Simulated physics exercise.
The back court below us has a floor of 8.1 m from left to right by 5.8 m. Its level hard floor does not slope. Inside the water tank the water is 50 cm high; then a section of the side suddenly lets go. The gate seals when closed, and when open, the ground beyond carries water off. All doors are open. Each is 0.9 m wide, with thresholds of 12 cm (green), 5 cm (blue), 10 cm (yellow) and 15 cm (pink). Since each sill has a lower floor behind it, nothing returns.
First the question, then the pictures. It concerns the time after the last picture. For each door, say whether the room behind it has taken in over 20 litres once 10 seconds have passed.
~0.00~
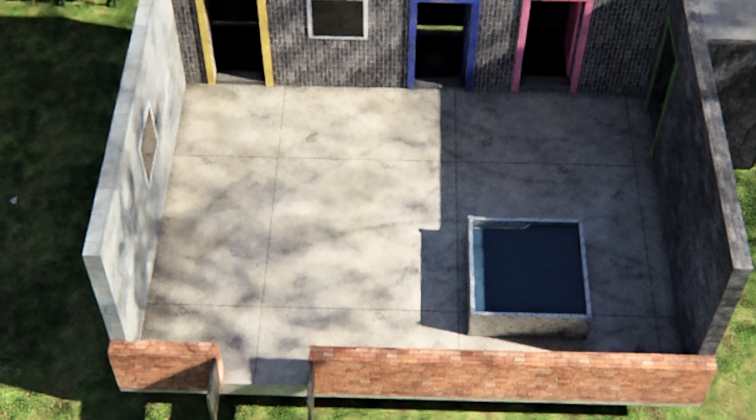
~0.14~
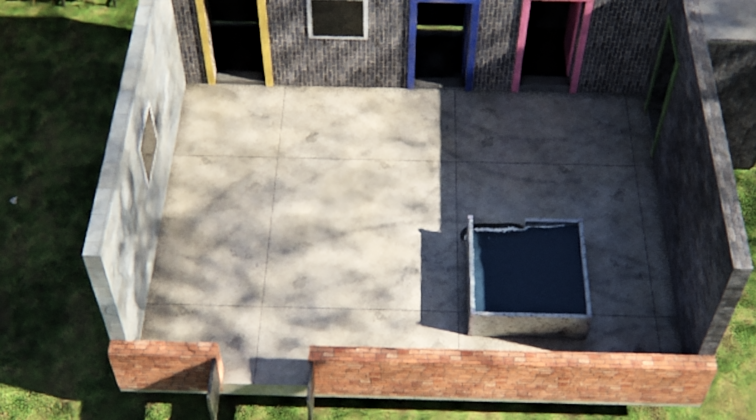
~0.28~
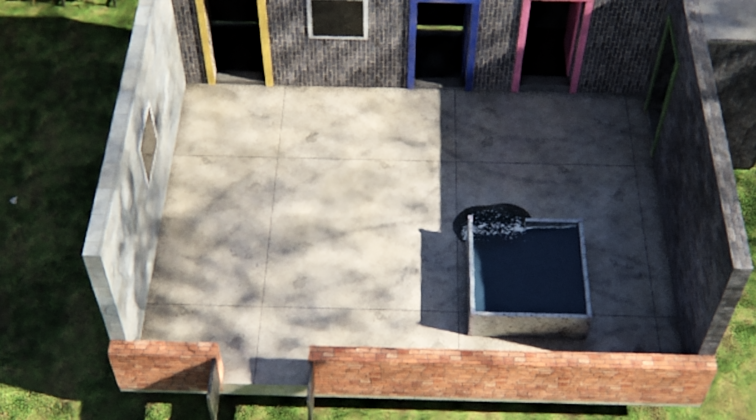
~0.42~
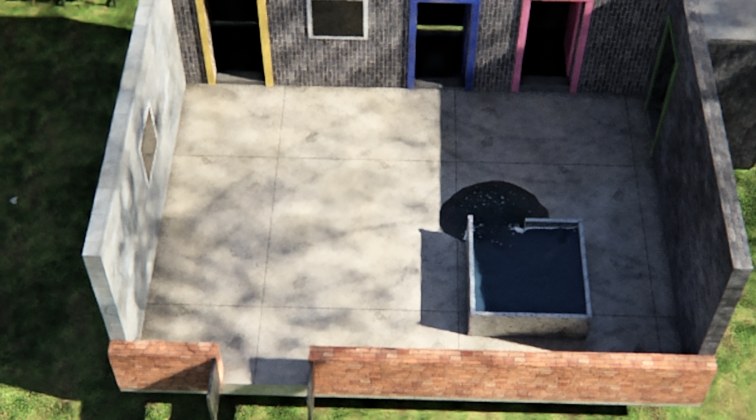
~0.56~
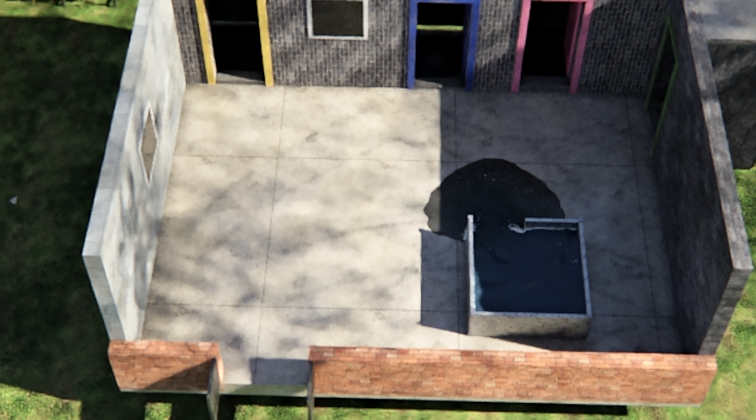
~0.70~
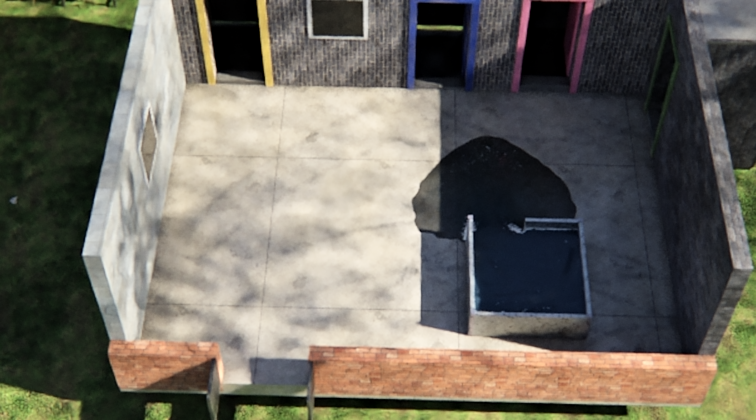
The green door: Not over, the blue door: Over, the yellow door: Not over, the pink door: Not over.
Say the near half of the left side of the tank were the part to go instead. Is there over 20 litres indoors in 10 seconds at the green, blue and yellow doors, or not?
Then: Green short of it, blue short of it, yellow short of it.
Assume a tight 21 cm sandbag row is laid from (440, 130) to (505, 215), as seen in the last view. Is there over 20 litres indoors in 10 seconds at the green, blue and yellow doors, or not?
In that case green gets no more than allowed, blue gets no more than allowed, yellow gets no more than allowed.
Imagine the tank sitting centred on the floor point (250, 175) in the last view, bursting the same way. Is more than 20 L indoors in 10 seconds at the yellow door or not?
Yellow: Too much.
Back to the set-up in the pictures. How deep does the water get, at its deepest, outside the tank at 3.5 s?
Up to some 18 cm.
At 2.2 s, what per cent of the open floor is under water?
Near 30 per cent is wet.
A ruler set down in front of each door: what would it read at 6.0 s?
In cm: Green 8, blue 8, yellow 4, pink 7.
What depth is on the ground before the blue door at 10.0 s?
About 4.5 cm deep.
After 1.4 s water covers 20 % of the floor and is deepest (29 cm) near (486, 238); green door not reached, blue door 5 cm at the sill, 0 L in, yellow door not reached, pink door not reached.
After 2.2 s water covers 30 % of the floor and is deepest (22 cm) near (486, 238); green door not reached, blue door 14 cm at the sill, 27 L in, yellow door not reached, pink door 15 cm at the sill, 0 L in.
After 3.5 s water covers 35 % of the floor and is deepest (18 cm) near (624, 94); green door 10 cm at the sill, 0 L in, blue door 12 cm at the sill, 80 L in, yellow door 4 cm at the sill, 0 L in, pink door 10 cm at the sill, 1 L in.
After 6.0 s water covers 50 % of the floor and is deepest (10 cm) near (486, 238); green door 8 cm at the sill, 0 L in, blue door 8 cm at the sill, 113 L in, yellow door 4 cm at the sill, 0 L in, pink door 7 cm at the sill, 1 L in.
After 10.0 s water covers 75 % of the floor and is deepest (6 cm) near (639, 380); green door 5 cm at the sill, 0 L in, blue door 4 cm at the sill, 119 L in, yellow door 5 cm at the sill, 0 L in, pink door 5 cm at the sill, 1 L in.
